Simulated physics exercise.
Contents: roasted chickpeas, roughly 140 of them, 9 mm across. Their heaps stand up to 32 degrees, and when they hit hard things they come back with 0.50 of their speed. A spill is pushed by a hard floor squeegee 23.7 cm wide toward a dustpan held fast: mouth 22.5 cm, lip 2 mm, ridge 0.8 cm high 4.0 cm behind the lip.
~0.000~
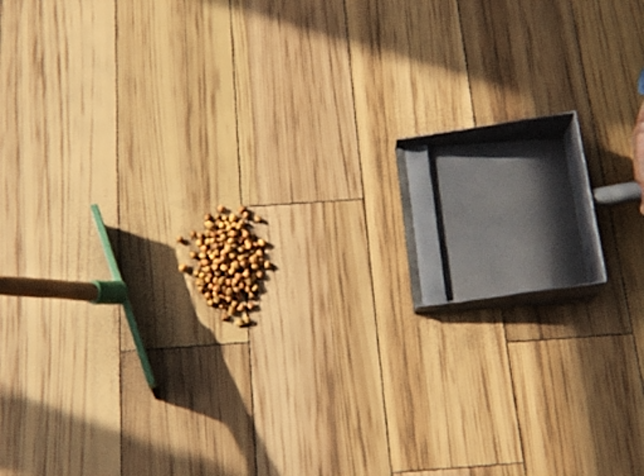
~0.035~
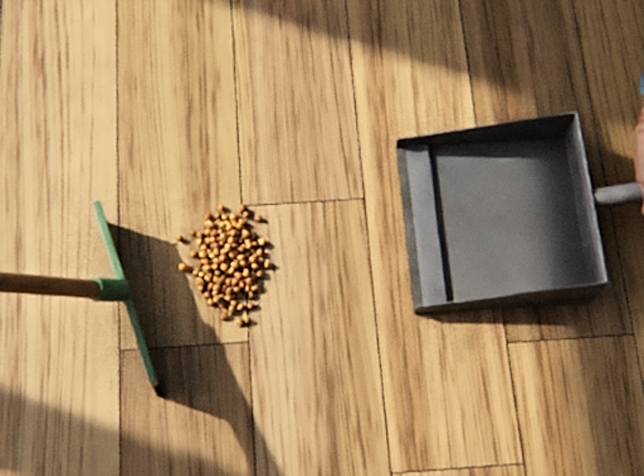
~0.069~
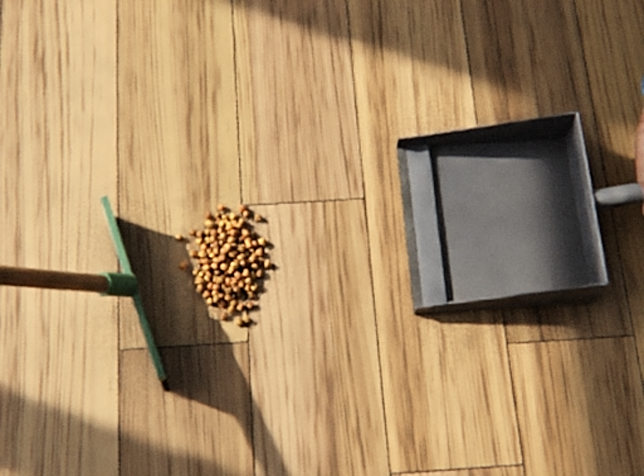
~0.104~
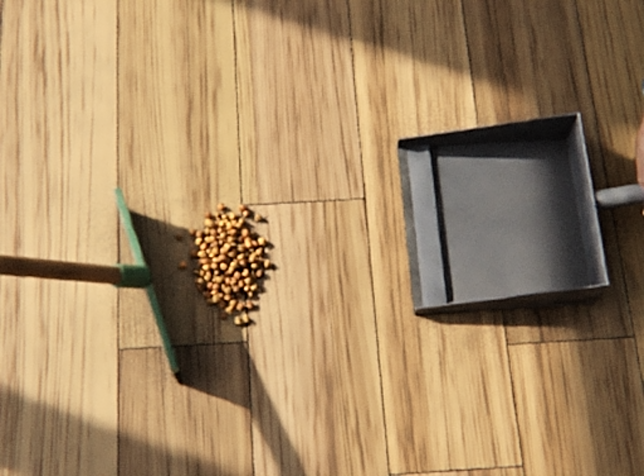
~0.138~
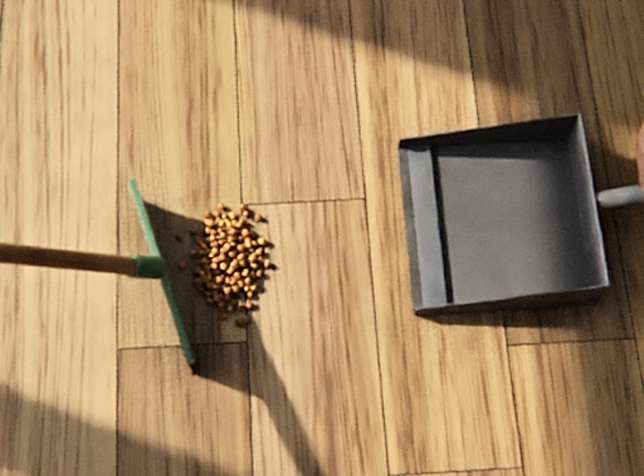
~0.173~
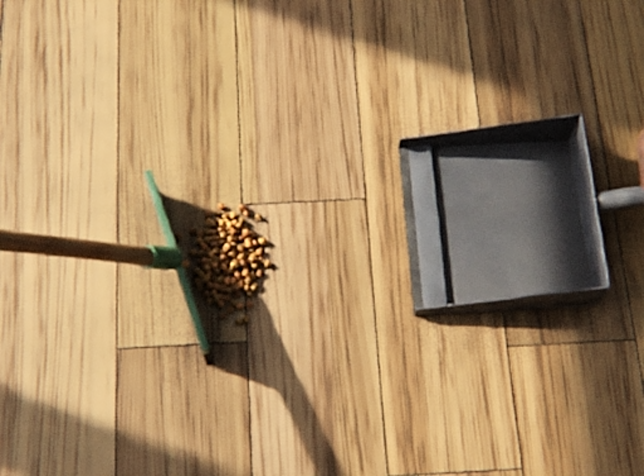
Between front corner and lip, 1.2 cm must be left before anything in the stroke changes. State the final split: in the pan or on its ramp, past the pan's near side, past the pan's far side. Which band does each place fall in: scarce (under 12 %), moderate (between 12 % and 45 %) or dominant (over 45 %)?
In the pan or on its ramp: Moderate; past the pan's near side: Scarce; past the pan's far side: Moderate.
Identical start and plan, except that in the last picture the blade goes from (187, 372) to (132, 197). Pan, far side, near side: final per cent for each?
The pan gets 5, the far side 0 and the near side 0.
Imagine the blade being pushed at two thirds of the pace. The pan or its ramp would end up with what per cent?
In that case close to 15 per cent.
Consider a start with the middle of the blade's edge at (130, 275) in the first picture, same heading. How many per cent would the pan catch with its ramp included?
Something close to 20 percent.
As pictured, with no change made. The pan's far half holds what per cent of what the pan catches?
Close to 80 %.
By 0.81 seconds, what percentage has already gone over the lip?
About 20 percent.
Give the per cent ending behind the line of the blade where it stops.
Around 5 in a hundred.
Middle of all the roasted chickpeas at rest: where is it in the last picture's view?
(396, 173) or so.
Then, at 0.39 s, middle of the blade 16 cm from the lip; 0 % over the lip, far side 0 %, near side 0 %.
After 0.54 s, middle of the blade 8 cm from the lip; 0 % over the lip, far side 10 %, near side 0 %.
After 0.81 s, middle of the blade 4 cm from the lip; 20 % over the lip, far side 25 %, near side 0 %.
By 1.4 s all is still; pan 15 %, near side 0 %, far side 30 %, in front of the lip or behind the blade 55 %.
